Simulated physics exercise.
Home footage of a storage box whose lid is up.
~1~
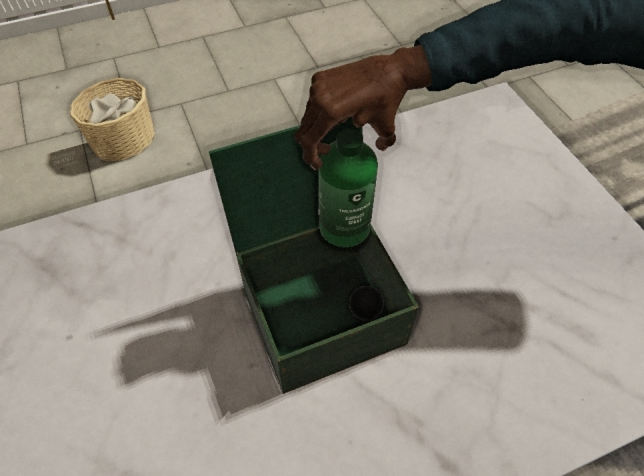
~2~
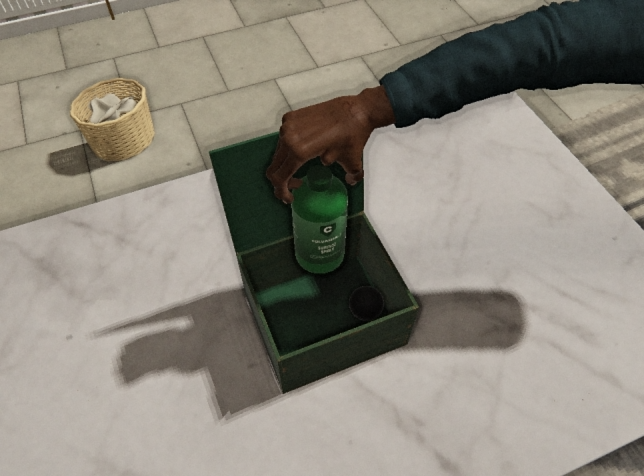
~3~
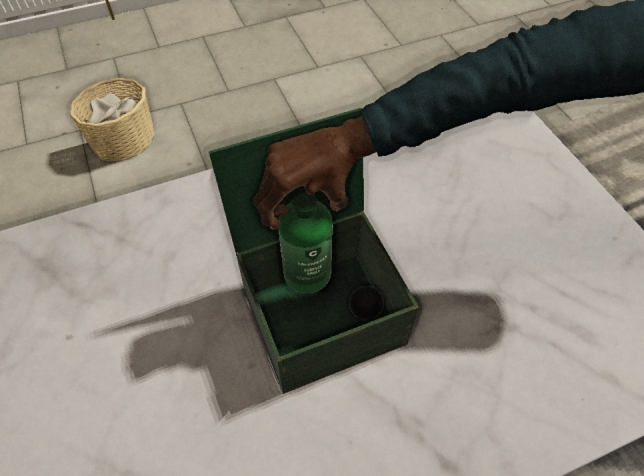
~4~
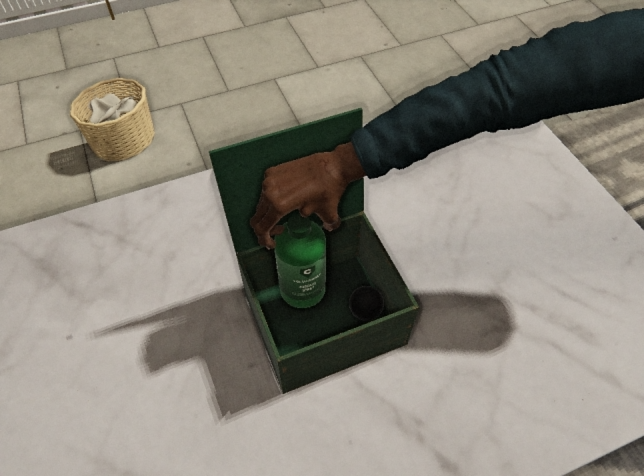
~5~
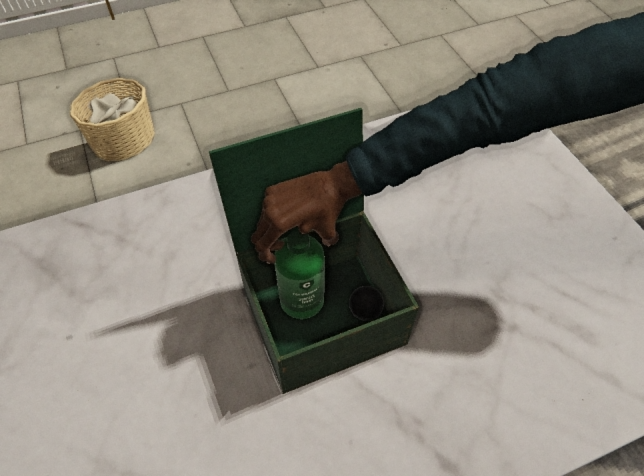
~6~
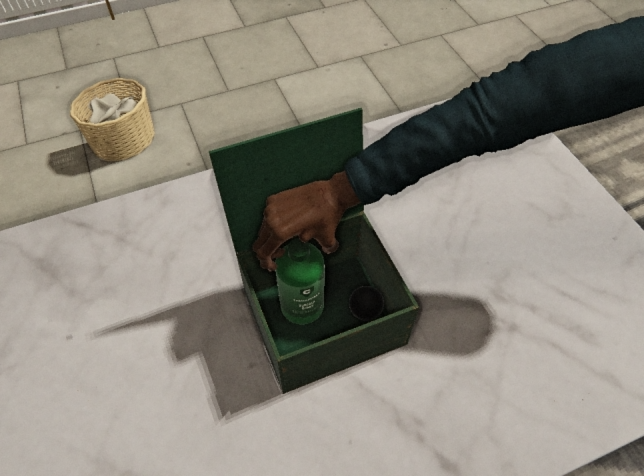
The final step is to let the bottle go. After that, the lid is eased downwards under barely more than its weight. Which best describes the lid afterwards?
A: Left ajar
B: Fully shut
Answer: A.
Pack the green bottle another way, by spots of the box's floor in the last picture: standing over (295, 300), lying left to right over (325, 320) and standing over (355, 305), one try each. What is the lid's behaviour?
Going in order, the lid is left partly open, then comes down all the way, then comes down all the way.
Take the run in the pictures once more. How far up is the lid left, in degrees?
I'd put it at roughly 50°.
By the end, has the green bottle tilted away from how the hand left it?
It stays as it was set.
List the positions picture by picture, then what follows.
In the first frame, coming down; green bottle (347, 187); black ball (367, 303).
In the second frame, coming down; green bottle (319, 218); black ball (367, 303).
In the third frame, coming down; green bottle (306, 241); black ball (367, 303).
In the fourth frame, coming down; green bottle (301, 259); black ball (367, 303).
In the fifth frame, coming down; green bottle (300, 272); black ball (367, 303).
In the sixth frame, in place under the hand; green bottle (301, 279); black ball (367, 303).
Then, 1.10 s past the last view, lid starting down.
Then, 1.40 s past the last view, lid 75° above the rim.
Then, 1.60 s past the last view, lid 58° above the rim.
Finally, lid 51° above the rim; both still in place. Final places as the last picture's camera would see them, green bottle near (301, 279).
